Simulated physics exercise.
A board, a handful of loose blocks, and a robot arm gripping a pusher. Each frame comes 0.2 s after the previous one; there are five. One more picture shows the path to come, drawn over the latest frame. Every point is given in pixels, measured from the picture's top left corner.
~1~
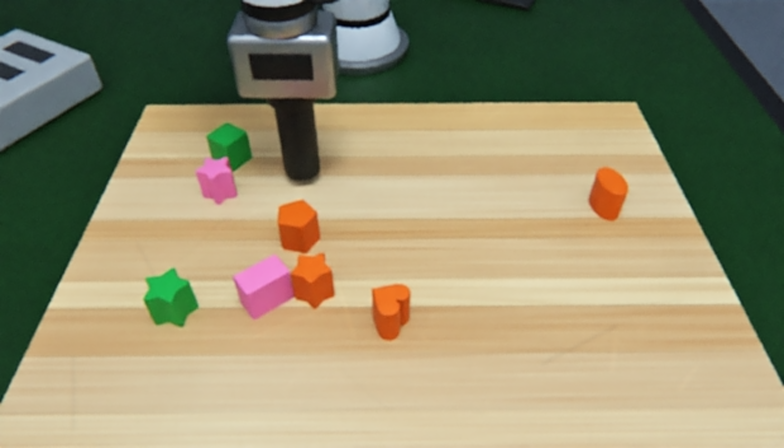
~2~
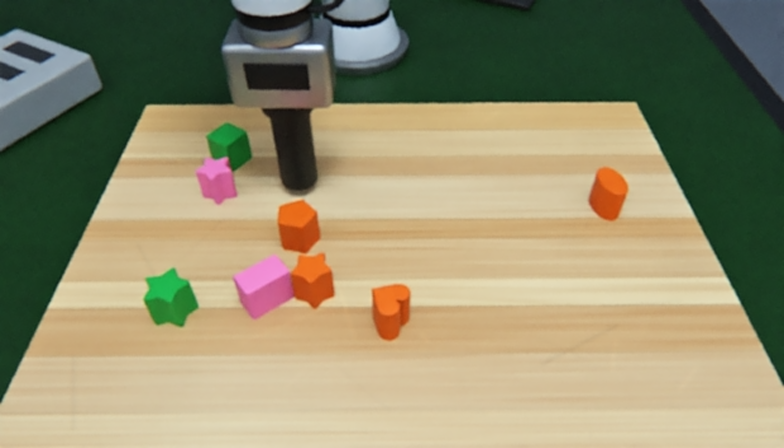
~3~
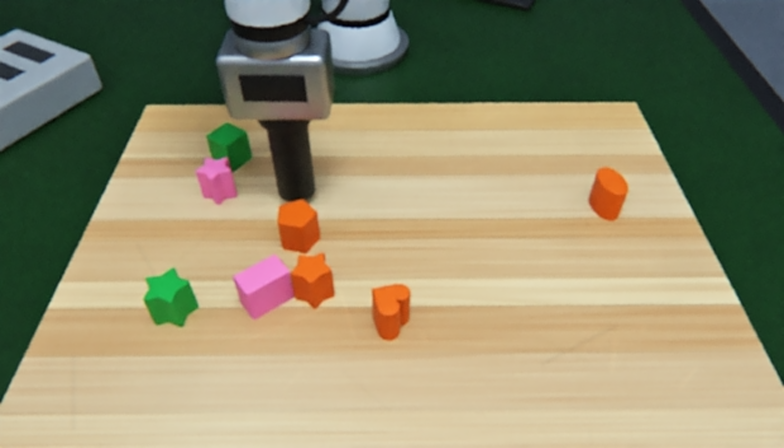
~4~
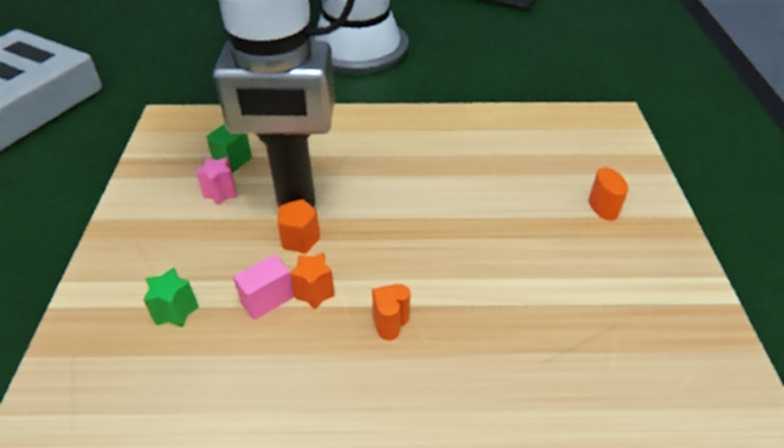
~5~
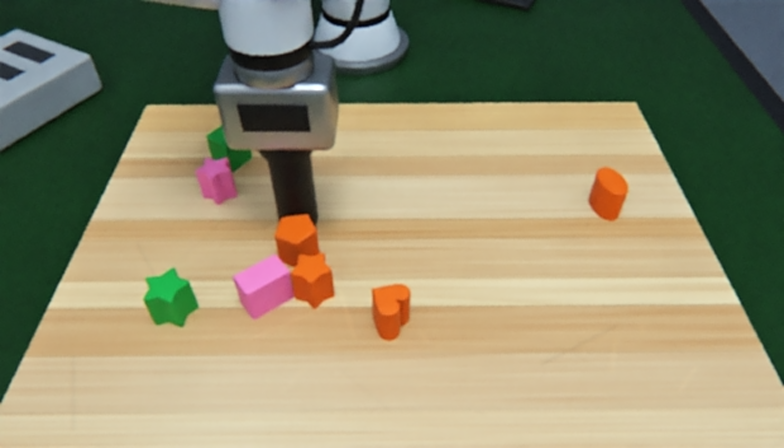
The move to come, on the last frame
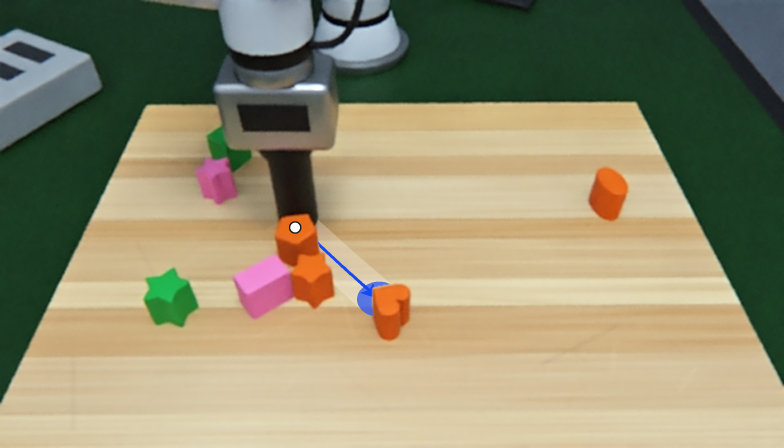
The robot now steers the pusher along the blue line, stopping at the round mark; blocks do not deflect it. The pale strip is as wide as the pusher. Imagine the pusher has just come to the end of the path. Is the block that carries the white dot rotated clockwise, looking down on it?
Yes, that is what happens.
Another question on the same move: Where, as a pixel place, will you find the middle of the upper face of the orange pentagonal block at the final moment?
The middle of its upper face will lie at (301, 254).
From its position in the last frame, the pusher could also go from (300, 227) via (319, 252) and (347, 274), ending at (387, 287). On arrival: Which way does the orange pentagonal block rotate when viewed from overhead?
It rotates clockwise.
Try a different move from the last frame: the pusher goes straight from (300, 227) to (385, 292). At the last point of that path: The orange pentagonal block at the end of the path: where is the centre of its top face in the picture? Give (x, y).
Its top face will be centred at roughly (298, 247).
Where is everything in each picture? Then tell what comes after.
In the first frame, lower end of the pusher (303, 169), tops of blocks, pink rectangular block (261, 273), orange pentagonal block (296, 213), orange star block (311, 266), orange heart block (391, 297).
In the second frame, pusher (300, 179), blocks as before.
In the third frame, pusher (297, 190), blocks as before.
In the fourth frame, pusher (297, 204), blocks as before.
In the fifth frame, pusher (299, 219), pink rectangular block (261, 273), orange pentagonal block (295, 228), orange star block (311, 266), orange heart block (391, 297).
The drawn path runs from (300, 227) directly to (379, 299); the dot is on the orange pentagonal block.
What follows on the original path. One third of the way, pusher (324, 242); orange pentagonal block (297, 248), turned 40° clockwise; orange star block (312, 273), turned 15° anticlockwise.
Two thirds of the way, pusher (350, 266); orange pentagonal block (301, 254), turned 60° clockwise; orange star block (312, 281), turned 20° anticlockwise.
At the end, pusher (379, 291); pink rectangular block not moved; orange pentagonal block (301, 254), turned 60° clockwise; orange star block (312, 281), turned 20° anticlockwise; orange heart block (394, 301).
